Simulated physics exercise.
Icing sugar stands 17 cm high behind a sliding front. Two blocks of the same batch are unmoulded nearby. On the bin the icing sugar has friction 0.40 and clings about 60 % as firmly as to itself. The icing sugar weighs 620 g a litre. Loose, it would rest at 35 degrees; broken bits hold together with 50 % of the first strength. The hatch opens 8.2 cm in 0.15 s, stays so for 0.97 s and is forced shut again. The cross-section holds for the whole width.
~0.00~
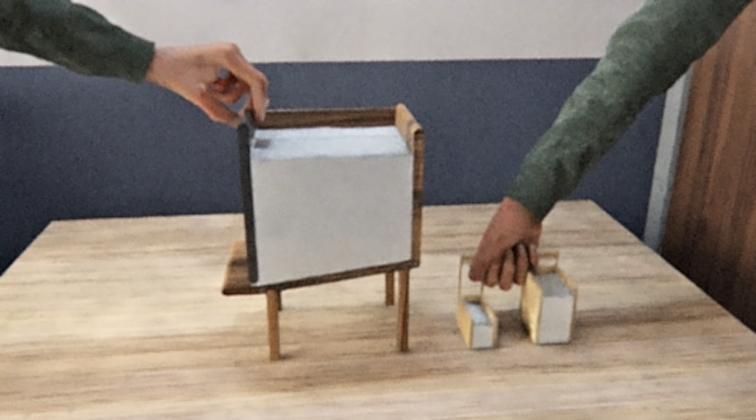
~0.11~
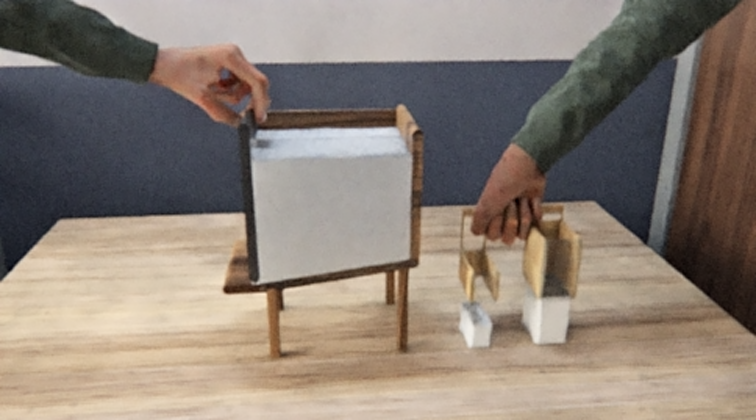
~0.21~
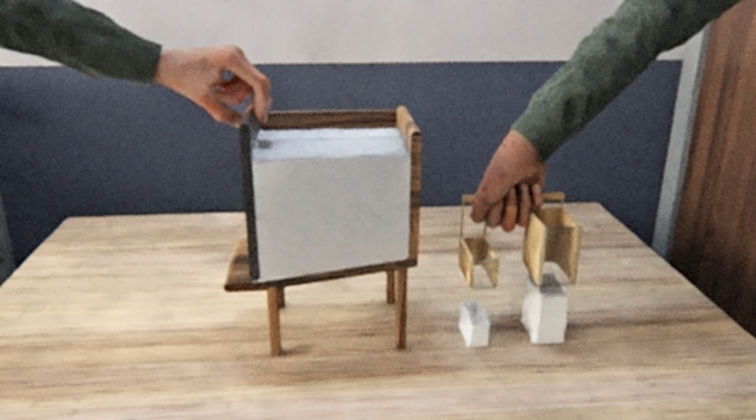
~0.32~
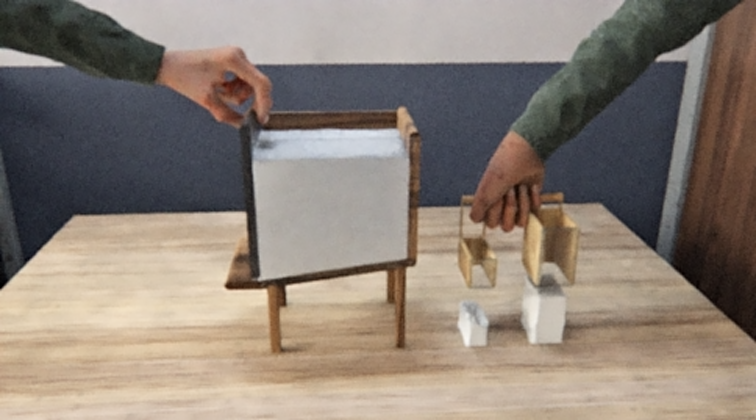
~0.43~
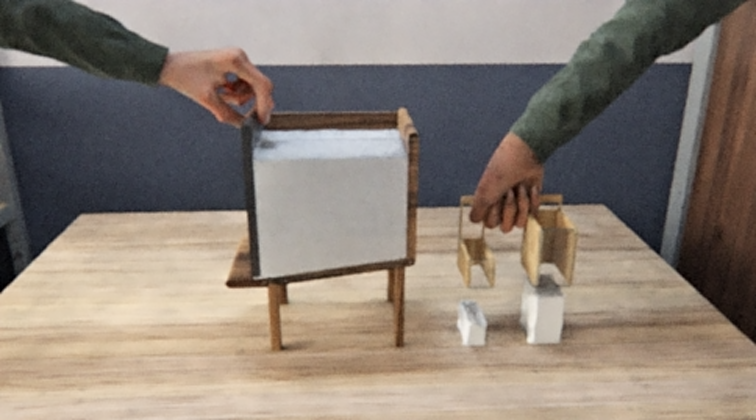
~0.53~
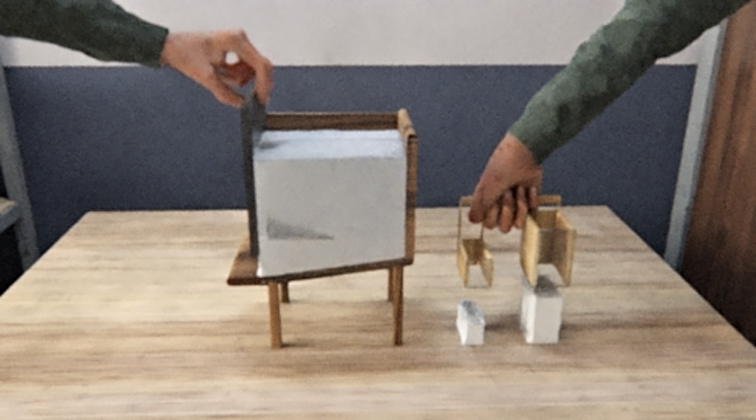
On a wooden tabletop, one hand lifting two small moulds off white blocks, then the other slightly raising a stand's dark side panel.
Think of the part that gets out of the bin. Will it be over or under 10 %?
It comes out under 10 %.
By 0.80 s, the hatch is 8.2 cm open and 0 % is out.
By 1.11 s, the hatch is 8.2 cm open and 0 % is out.
By 1.43 s, the hatch is 8.2 cm open and 0 % is out.
By 1.74 s, the hatch is 2.1 cm open and 0 % is out.
By 1.93 s, at the end, the hatch is shut and 0 % is out.
